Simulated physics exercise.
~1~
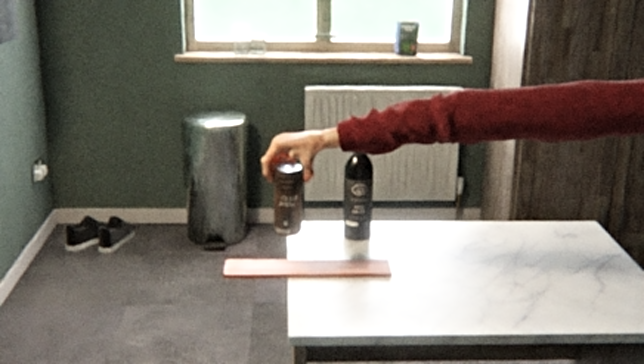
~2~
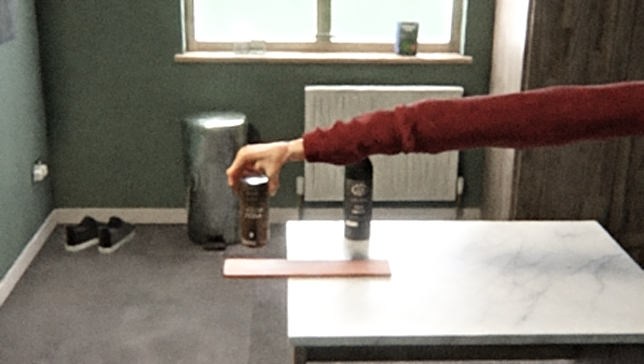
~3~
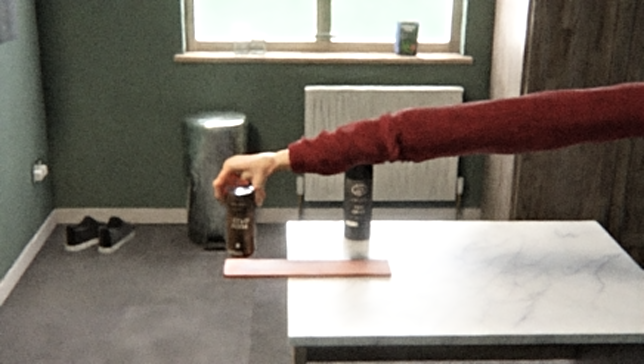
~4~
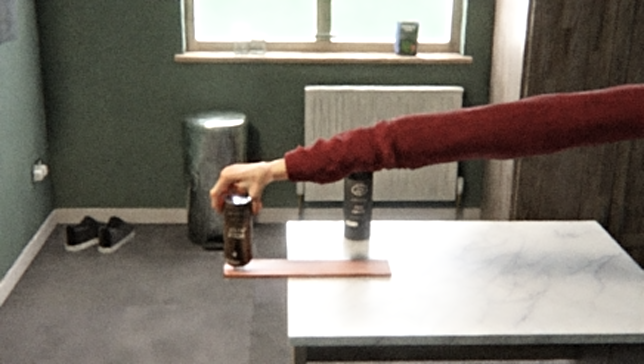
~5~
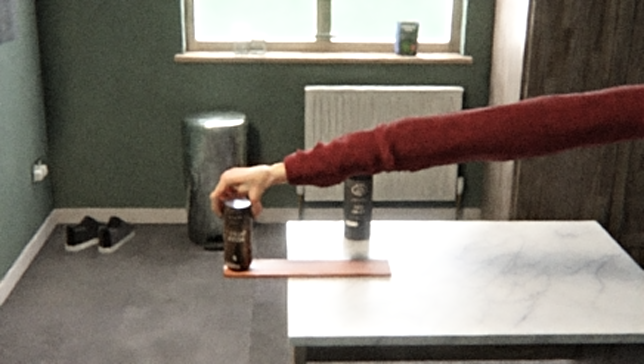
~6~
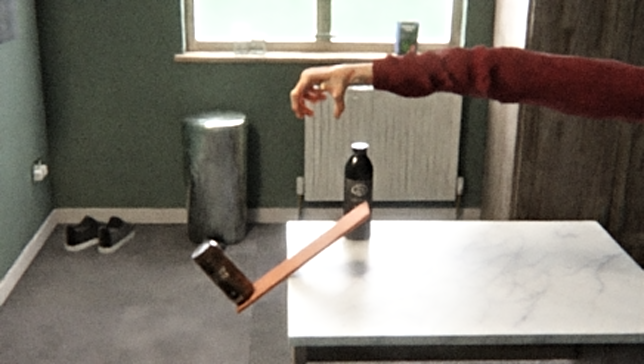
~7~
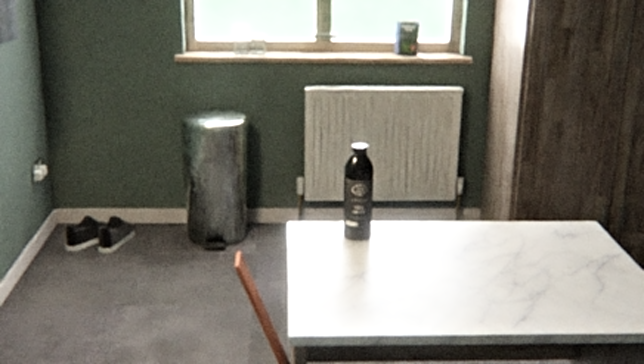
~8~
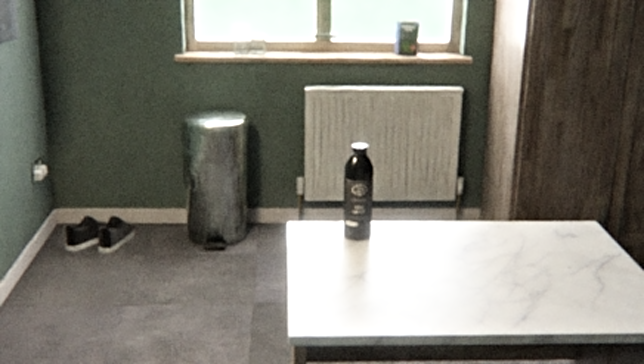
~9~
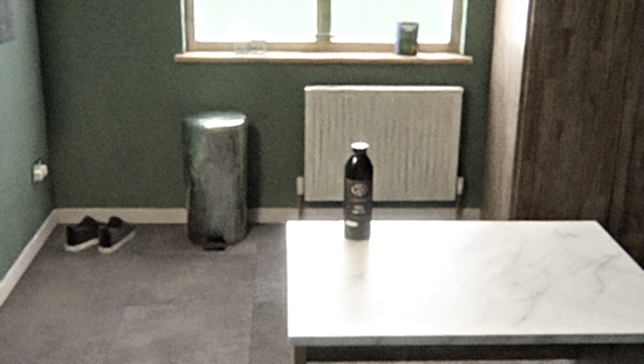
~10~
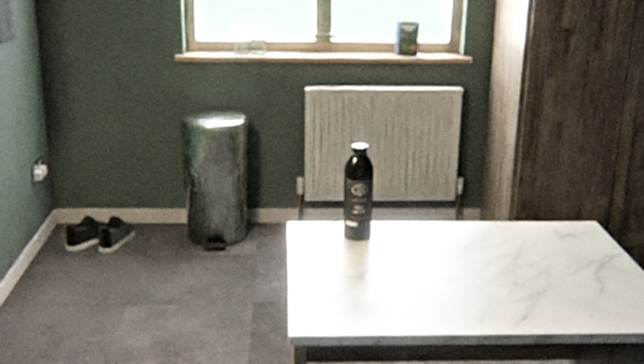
Orange board overhanging a marble-topped table tipping off the edge with a dark can after a hand releases it, black bottle staying.
